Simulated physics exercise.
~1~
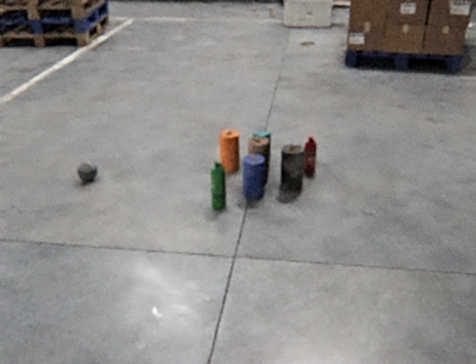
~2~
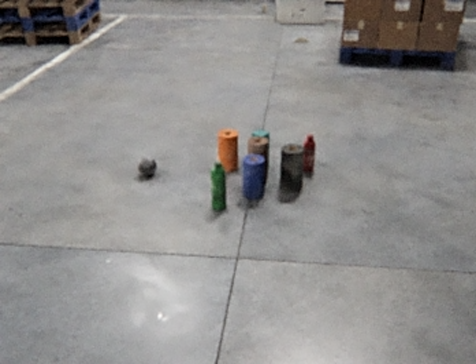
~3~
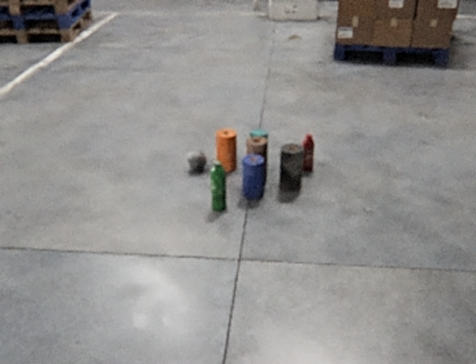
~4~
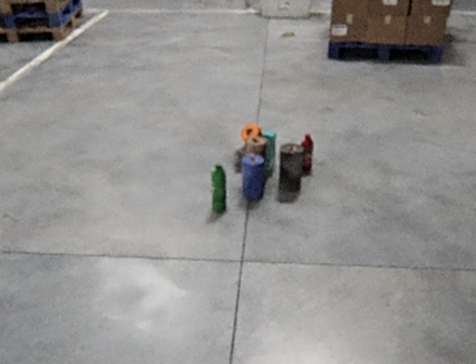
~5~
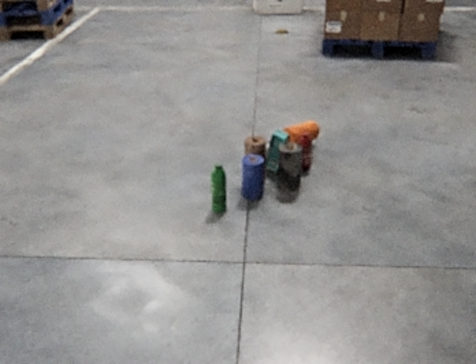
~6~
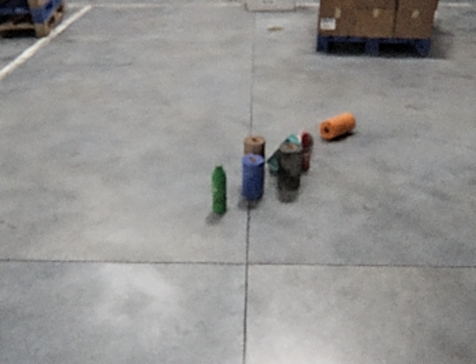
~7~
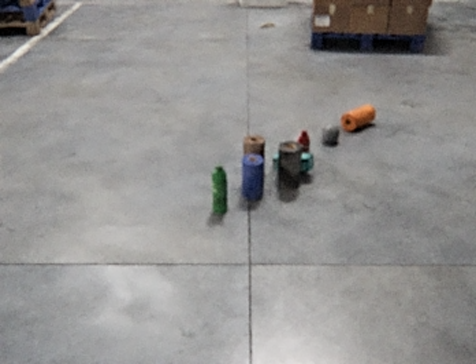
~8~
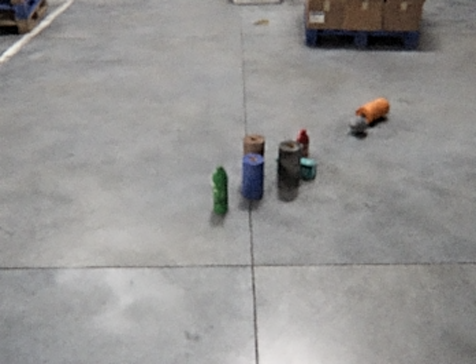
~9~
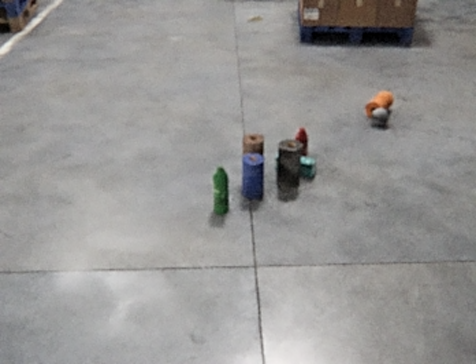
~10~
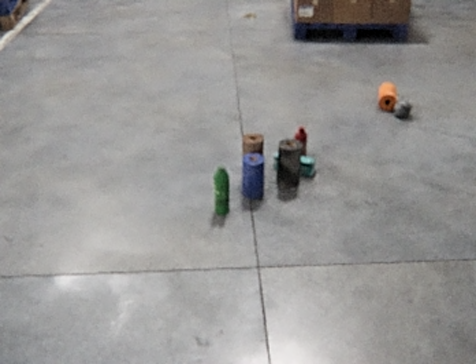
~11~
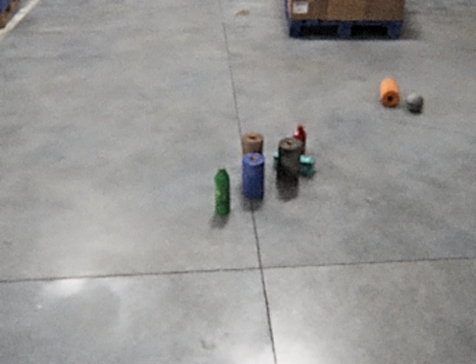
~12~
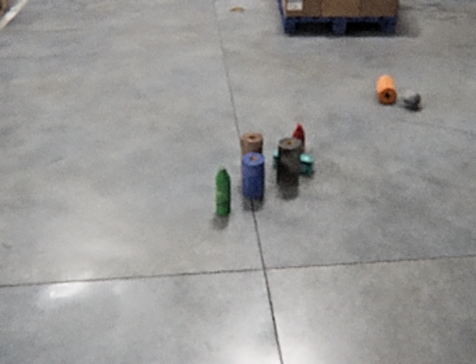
A ball rolls right into standing rolls and bottles, toppling an orange roll and turquoise carton.
